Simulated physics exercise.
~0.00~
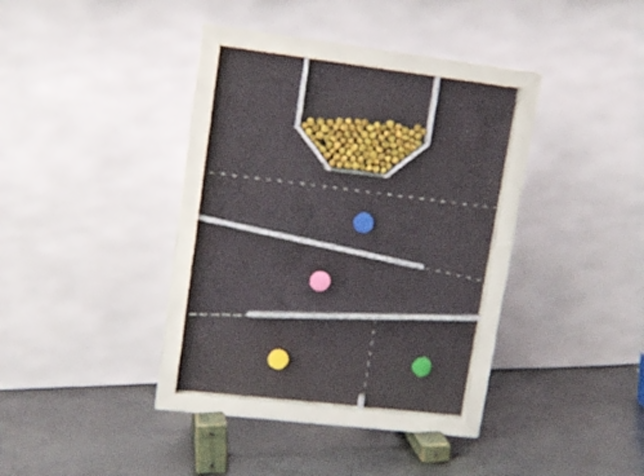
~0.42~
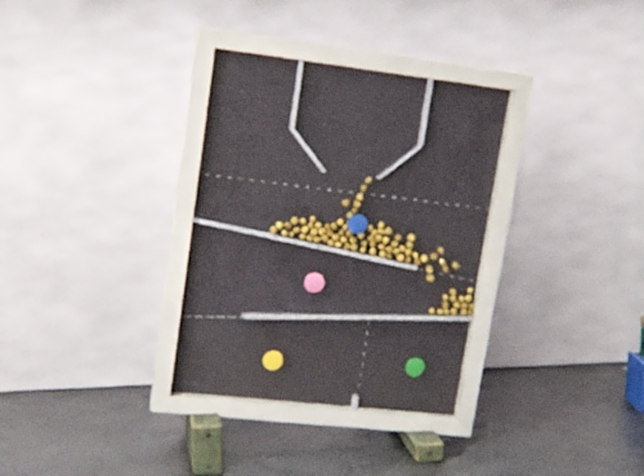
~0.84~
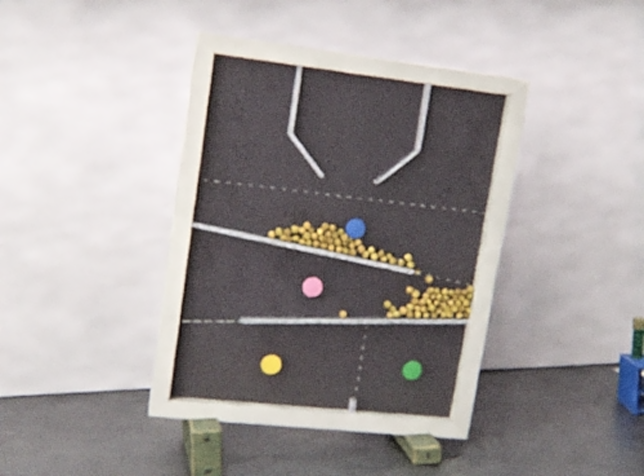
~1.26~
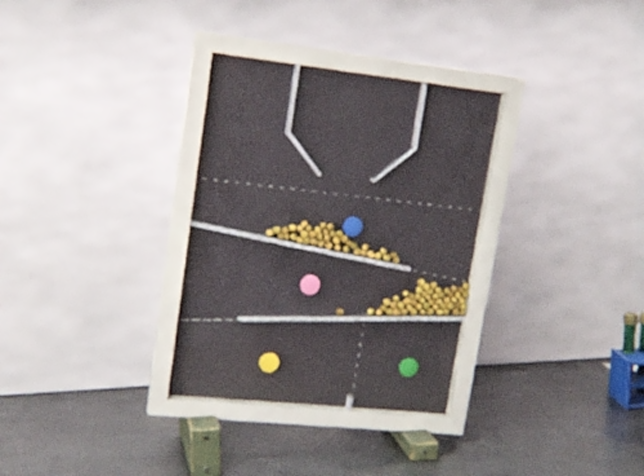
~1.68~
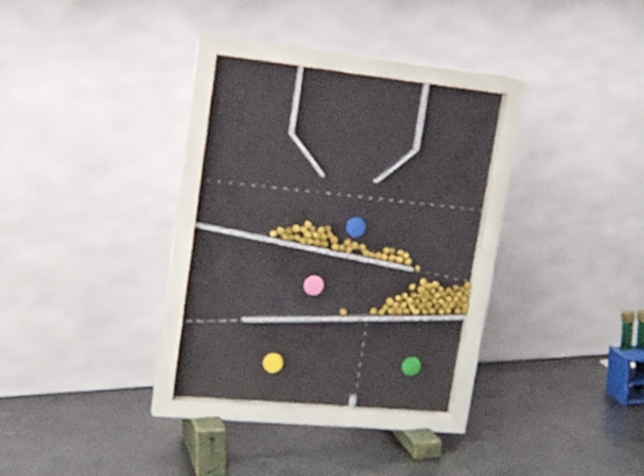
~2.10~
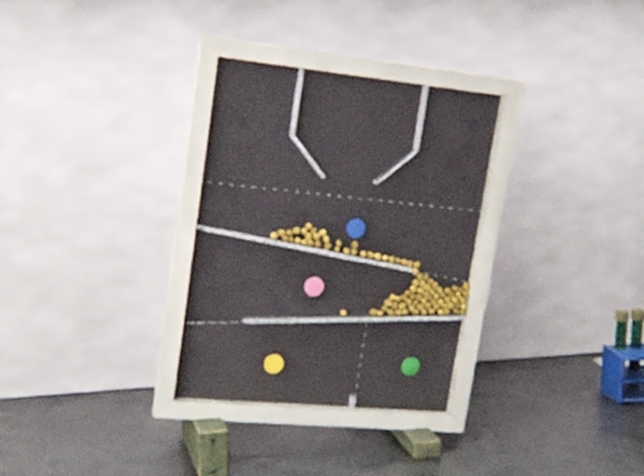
Small round golden chickpeas fill a hopper at the top of a dark, white-framed upright case, seen from the front on a grey surface against a pale wall, as the view drifts slightly sideways. Blue, pink, yellow and green dots mark its sections. The hopper opens and the chickpeas drop onto the upper sloping ledge around the blue dot. They slide right, spill off its end and pile against the right wall on the lower ledge. The flow dwindles, leaving a thin heap above and a larger one below, with the yellow and green sections empty.
